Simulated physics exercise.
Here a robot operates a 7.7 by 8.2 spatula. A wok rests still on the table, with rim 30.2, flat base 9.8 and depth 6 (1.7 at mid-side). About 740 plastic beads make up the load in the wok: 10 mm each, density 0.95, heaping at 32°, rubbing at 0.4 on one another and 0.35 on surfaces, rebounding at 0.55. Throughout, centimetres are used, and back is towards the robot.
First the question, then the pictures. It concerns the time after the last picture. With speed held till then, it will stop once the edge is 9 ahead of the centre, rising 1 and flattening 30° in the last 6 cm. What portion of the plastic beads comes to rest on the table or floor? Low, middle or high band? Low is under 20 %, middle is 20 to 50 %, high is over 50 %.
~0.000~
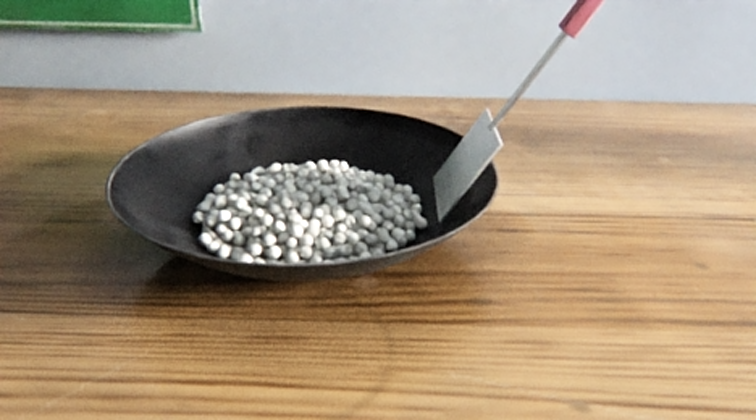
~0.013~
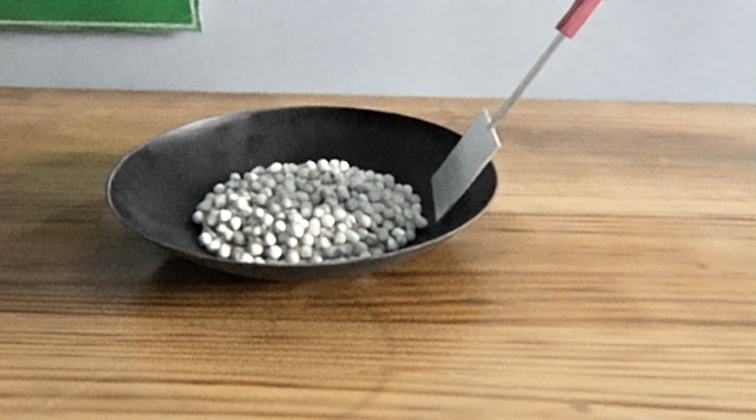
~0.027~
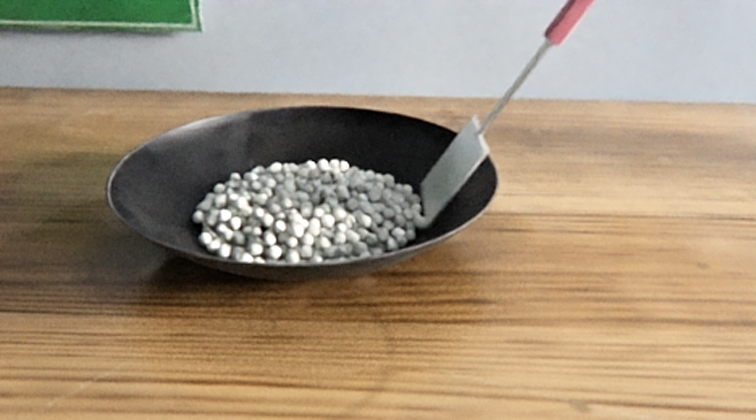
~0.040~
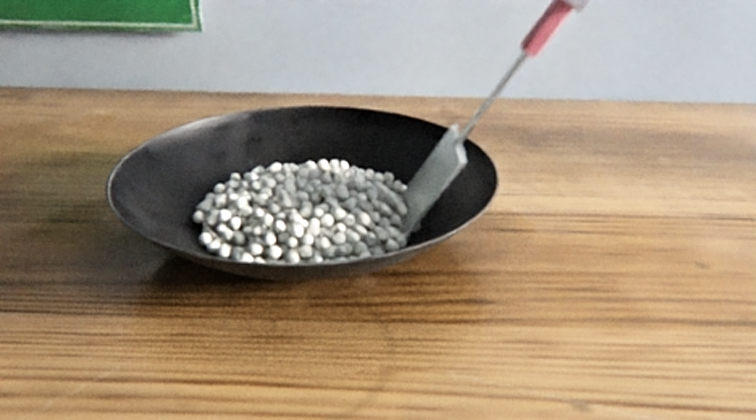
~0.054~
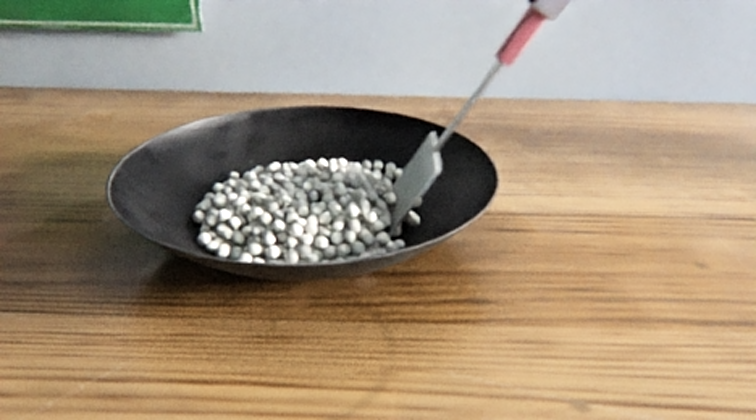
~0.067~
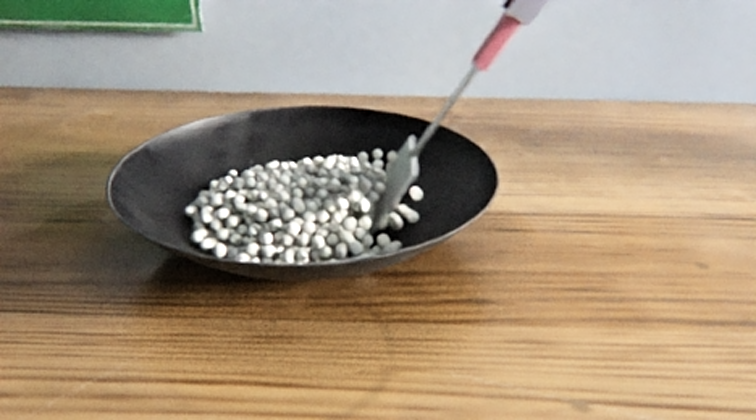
Middle band.
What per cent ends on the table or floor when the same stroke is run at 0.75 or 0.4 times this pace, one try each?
About 20 and 5 per cent.
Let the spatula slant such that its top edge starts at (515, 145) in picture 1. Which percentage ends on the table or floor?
20 percent or thereabouts.
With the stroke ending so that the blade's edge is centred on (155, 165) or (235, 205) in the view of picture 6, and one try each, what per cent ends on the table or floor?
Estimates, in order: 45 % and 5 %.
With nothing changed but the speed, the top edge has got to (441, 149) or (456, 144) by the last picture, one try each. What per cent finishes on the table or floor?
Respectively, some 10 and 5 per cent.
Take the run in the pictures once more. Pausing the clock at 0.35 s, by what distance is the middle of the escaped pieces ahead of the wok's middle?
The distance is about 22 cm.
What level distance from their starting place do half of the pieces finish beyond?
The value is roughly 9 cm.
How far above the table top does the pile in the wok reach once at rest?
Top of the heap: Roughly 6.5 cm above the table top.
After 0.10 s, sloping 58°, highest piece 8 above the table; 741 in the wok.
After 0.13 s, sloping 51°, highest piece 10 above the table; 741 in the wok.
After 0.35 s, sloping 28°, highest piece 8 above the table; 499 in the wok, 107 on the table or floor, 135 on the blade or in flight.
After 1.40 s, sloping 28°, highest piece 6 above the table; 498 in the wok, 243 on the table or floor.
In the end, 498 in the wok, 243 on the table or floor. That is 33 % on the table or floor.
